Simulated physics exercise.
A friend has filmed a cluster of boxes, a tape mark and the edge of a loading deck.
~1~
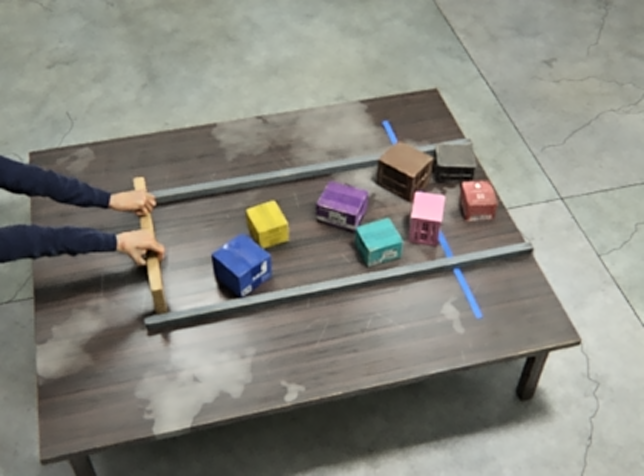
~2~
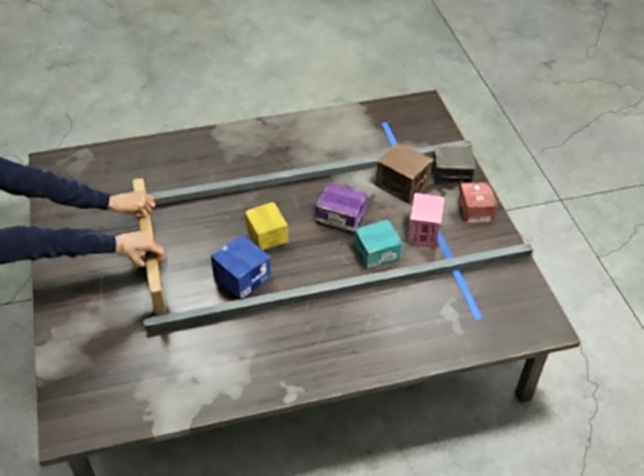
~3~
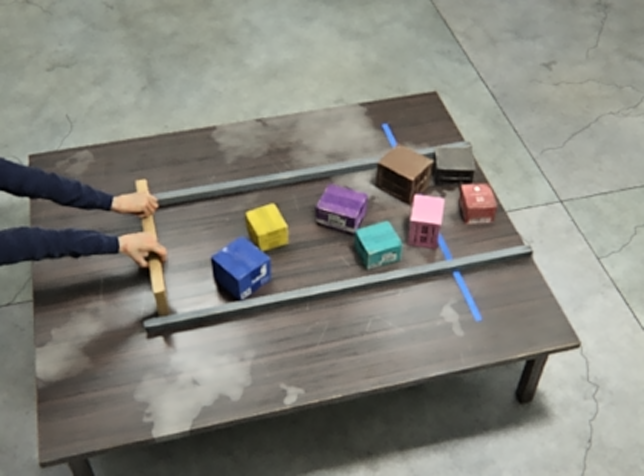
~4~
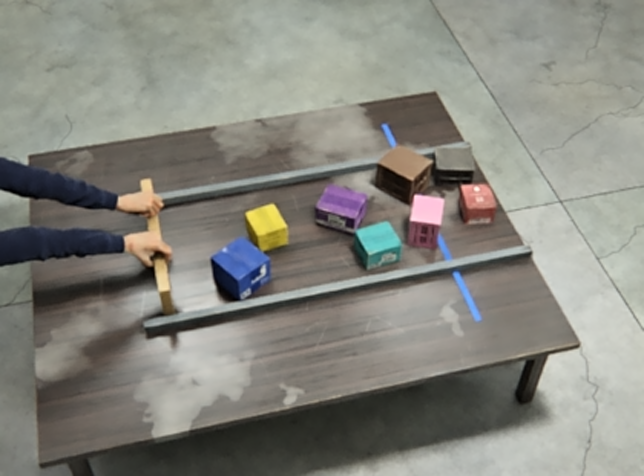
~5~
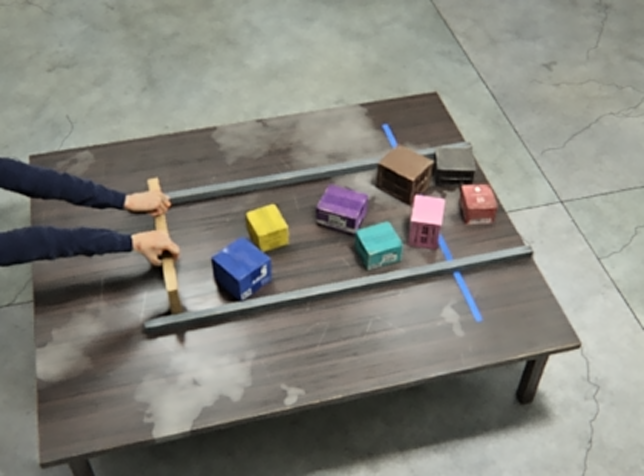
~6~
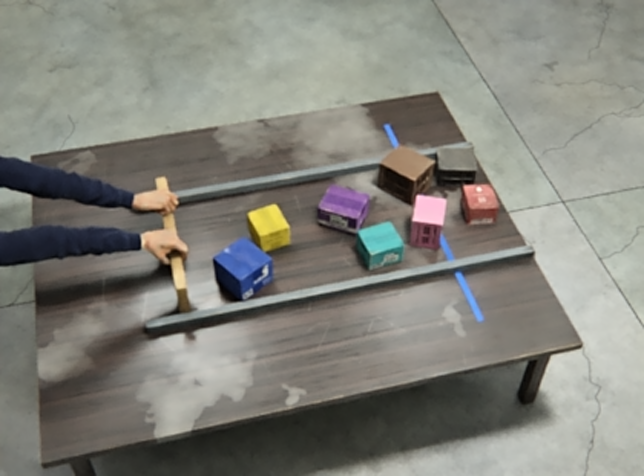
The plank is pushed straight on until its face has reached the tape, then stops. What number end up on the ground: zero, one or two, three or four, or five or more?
The number that fall off is one or two.
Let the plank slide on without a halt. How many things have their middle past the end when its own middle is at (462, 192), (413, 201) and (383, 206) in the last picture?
In that order 5, 1 and 0.
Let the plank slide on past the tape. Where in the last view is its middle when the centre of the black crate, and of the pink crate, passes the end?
About (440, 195), and (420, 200) for the other.
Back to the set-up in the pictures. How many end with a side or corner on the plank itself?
In contact: 3.
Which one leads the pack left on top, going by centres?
The black crate.
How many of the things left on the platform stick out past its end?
It comes to 1.
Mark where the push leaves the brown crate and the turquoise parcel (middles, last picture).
About (434, 161), and the other about (497, 224).
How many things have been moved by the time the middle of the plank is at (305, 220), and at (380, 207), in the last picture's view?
First 3, then 7.
Soon after, none off yet; red box at rest near (480, 204); black crate at rest near (455, 167); brown crate at rest near (406, 174).
After that, none off yet; red box at rest near (480, 204); black crate at rest near (455, 167); brown crate displaced a little near (411, 172).
In the end, the number that fall off is one or two; gone, pink crate and red box.
